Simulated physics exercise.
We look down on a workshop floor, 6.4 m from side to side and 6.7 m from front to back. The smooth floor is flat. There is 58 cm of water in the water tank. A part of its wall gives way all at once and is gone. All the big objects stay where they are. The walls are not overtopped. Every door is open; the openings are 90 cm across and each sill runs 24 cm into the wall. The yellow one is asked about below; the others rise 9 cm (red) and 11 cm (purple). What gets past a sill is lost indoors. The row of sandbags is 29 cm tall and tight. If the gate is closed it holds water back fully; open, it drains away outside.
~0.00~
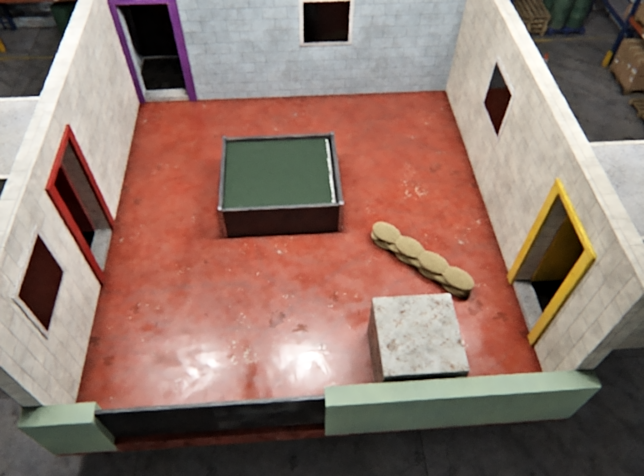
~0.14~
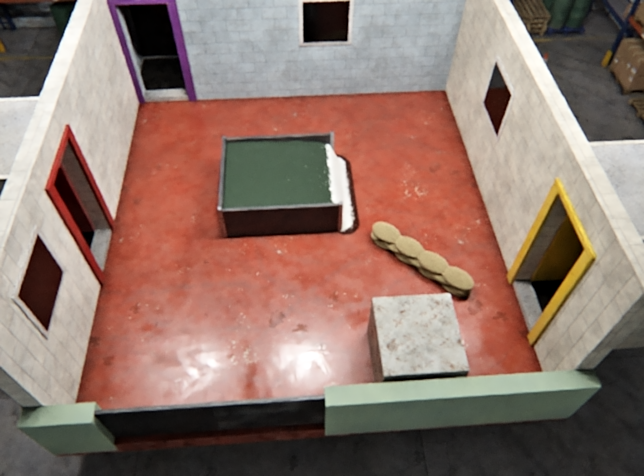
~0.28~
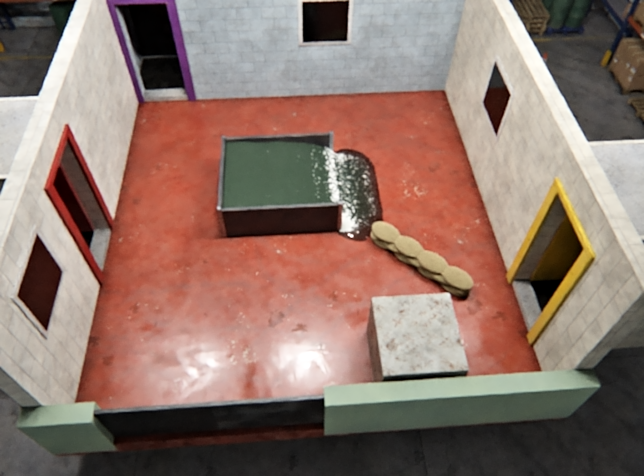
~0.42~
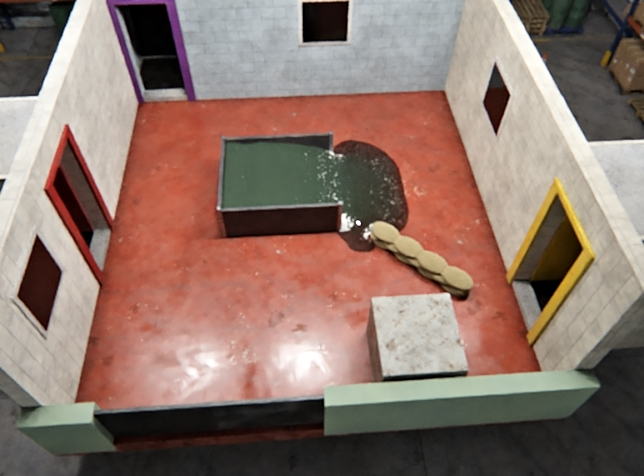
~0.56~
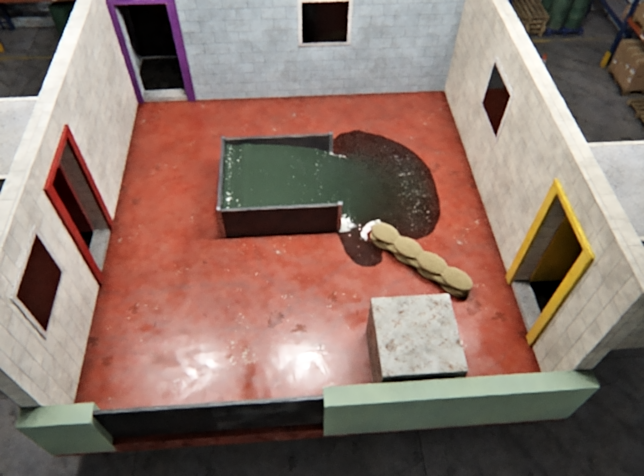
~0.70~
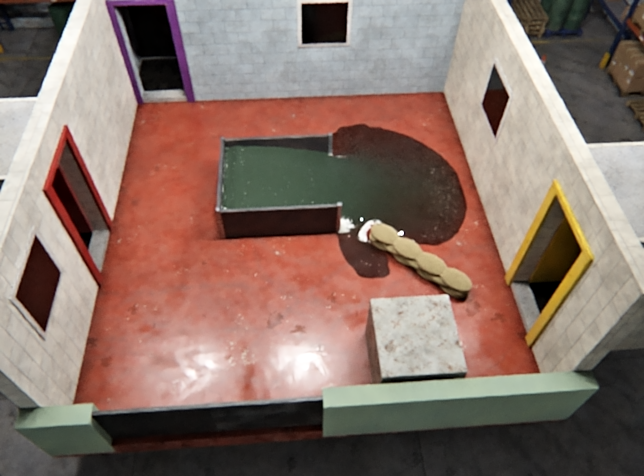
Workshop floor seen from above, with dark water pouring from the right side of a tank and spreading around a sandbag row.
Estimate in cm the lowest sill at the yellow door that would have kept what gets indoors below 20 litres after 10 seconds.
Some 8 cm above the ground.
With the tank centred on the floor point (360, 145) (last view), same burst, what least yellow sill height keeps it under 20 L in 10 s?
Some 9.5 cm.
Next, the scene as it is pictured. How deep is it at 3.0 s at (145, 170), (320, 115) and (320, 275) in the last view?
About 0, 0 and 1 cm.
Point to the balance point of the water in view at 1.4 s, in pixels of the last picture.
Near (342, 192).
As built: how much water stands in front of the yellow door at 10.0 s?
Some 7.0 cm.
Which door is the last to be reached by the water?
It is the red one.
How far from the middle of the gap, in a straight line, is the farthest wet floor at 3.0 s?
Some 4.6 m out.
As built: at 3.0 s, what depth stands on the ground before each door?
Depths in cm: Red 0, yellow 9, purple 0.
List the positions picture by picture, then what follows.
The first frame shows still water, 58 cm deep, in the water tank at (280, 173); the yellow door at (543, 272) is dry.
In the second frame, water pours out at (334, 186) and has run 0.3 m, to (353, 226); about 8 cm deep outside, 58 cm at the back.
In the third frame, the front is at (378, 211), 0.7 m from the gap at (333, 187); 1.3 m2 of floor is wet, 58 cm left at the back.
In the fourth frame, the front is at (403, 215), 1.2 m from the gap at (333, 188); 2.4 m2 of floor is wet, 58 cm left at the back.
In the fifth frame, water pours out at (333, 189) and has run 1.8 m, to (434, 204); about 7 cm deep outside, 51 cm at the back.
In the sixth frame, water pours out at (332, 189) and has run 2.2 m, to (461, 206); about 6 cm deep outside, 48 cm at the back; 1.7 m in a straight line remain to the yellow door at (541, 273).
After 1.4 s water covers 25 % of the floor, deepest (32 cm) near (479, 207); it has not reached the yellow door.
After 3.0 s water covers 35 % of the floor, deepest (30 cm) near (442, 98); 9 cm at the yellow door, 0 litres in over its 12 cm sill.
After 10.0 s water covers 90 % of the floor, deepest (9 cm) near (218, 101); 7 cm at the yellow door, 3 litres in over its 12 cm sill.
At the yellow door as built, the water arrived by 1.8 s and peaked near 13 cm at 3.6 s.
With a sill of 6.5 cm, 40 litres would have come in within the 10 s; with 10 cm, 8 litres. So under 20 litres takes about 8 cm.
